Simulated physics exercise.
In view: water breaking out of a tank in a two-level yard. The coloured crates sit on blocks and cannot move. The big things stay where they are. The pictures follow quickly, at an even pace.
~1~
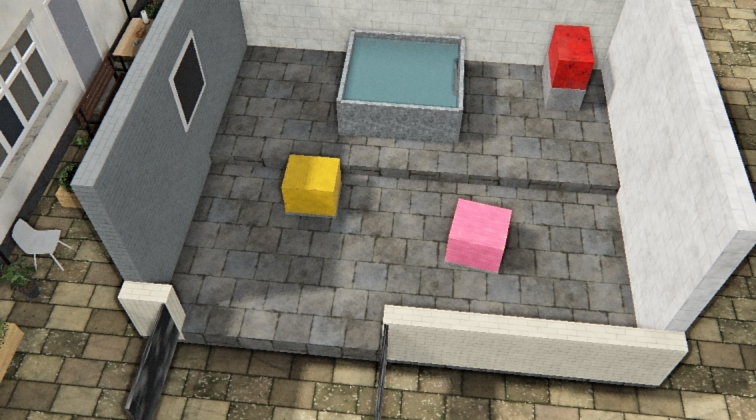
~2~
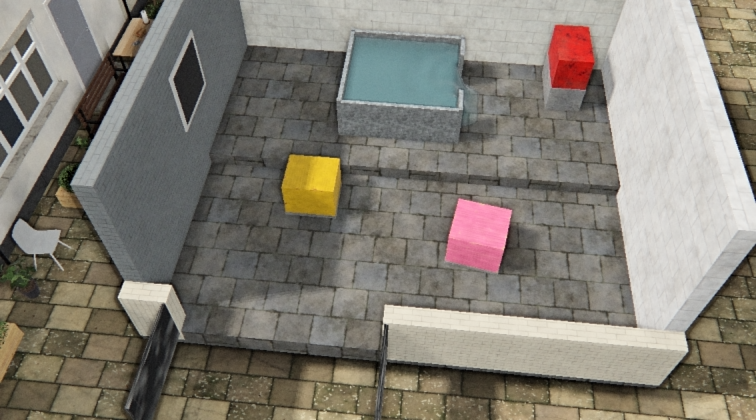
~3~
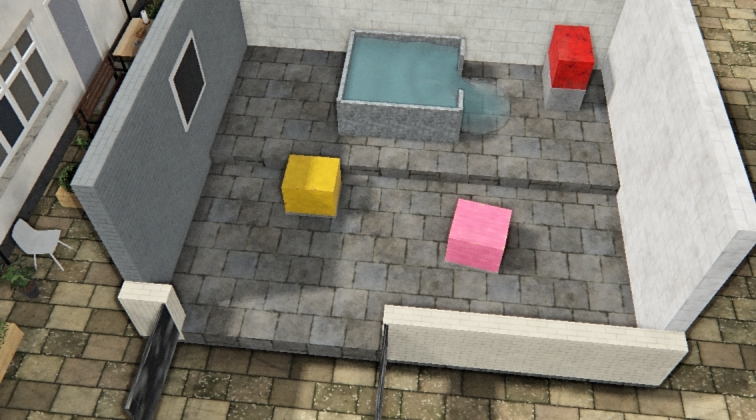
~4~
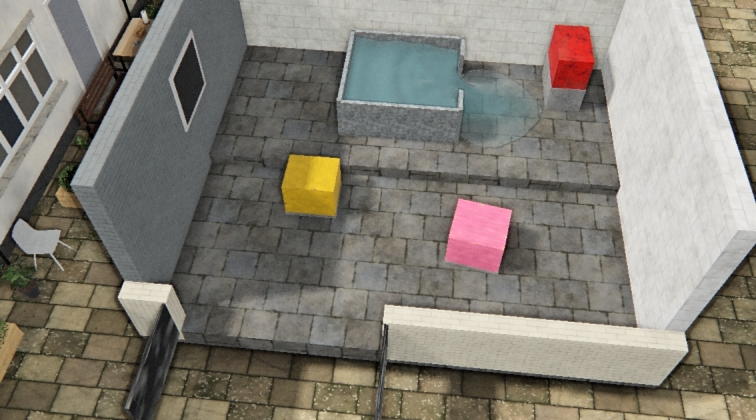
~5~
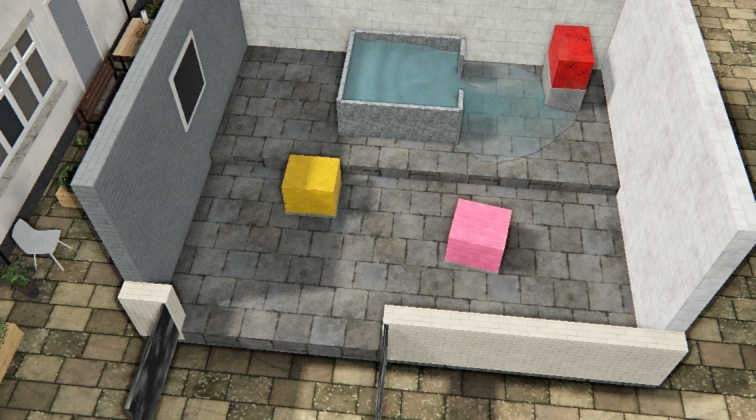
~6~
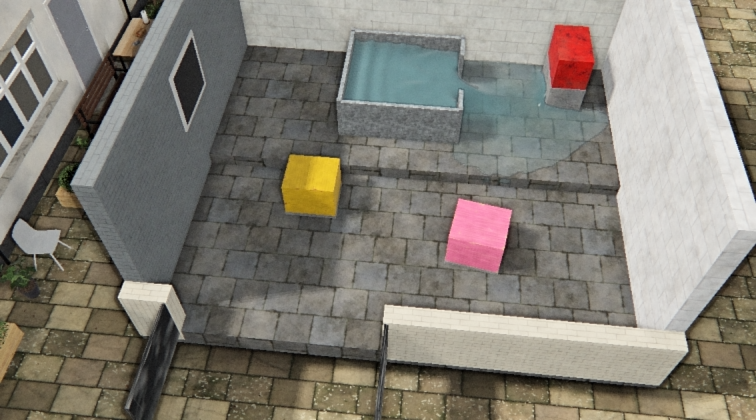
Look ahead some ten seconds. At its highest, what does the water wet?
In the end: The yellow crate is wetted; the pink crate is wetted; the red crate escapes dry.
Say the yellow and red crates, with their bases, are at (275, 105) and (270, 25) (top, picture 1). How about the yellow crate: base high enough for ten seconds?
Yellow crate escapes it.
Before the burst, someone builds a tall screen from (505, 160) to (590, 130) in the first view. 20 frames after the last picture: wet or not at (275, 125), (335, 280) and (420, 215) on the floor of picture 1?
As listed: Not flooded, clear, covered.
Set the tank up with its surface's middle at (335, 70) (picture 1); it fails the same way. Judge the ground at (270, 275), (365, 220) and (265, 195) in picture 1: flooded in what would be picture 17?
In that order: Free of water, clear, dry.
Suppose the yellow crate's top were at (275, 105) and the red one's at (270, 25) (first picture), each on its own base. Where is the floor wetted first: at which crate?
That is the pink crate.
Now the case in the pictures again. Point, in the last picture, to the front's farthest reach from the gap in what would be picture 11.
Around (615, 211).
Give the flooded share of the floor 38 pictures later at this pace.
I make it 70 per cent.
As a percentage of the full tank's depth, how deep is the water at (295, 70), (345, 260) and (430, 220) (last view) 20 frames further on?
About 2, 0 and 0 per cent.
A moment on, water covers 20 % of the floor; the yellow crate not reached, the pink crate not reached, the red crate water round its plinth.
Next, water covers 25 % of the floor; the yellow crate not reached, the pink crate water round its plinth, the red crate water round its plinth.
Then, water covers 40 % of the floor; the yellow crate not reached, the pink crate water round its plinth, the red crate water round its plinth.
Later, water covers 70 % of the floor; the yellow crate water round its plinth, the pink crate water round its plinth, the red crate water round its plinth.
In the end, water covers 90 % of the floor; the yellow crate was topped, the pink crate was topped, the red crate stayed above the water.
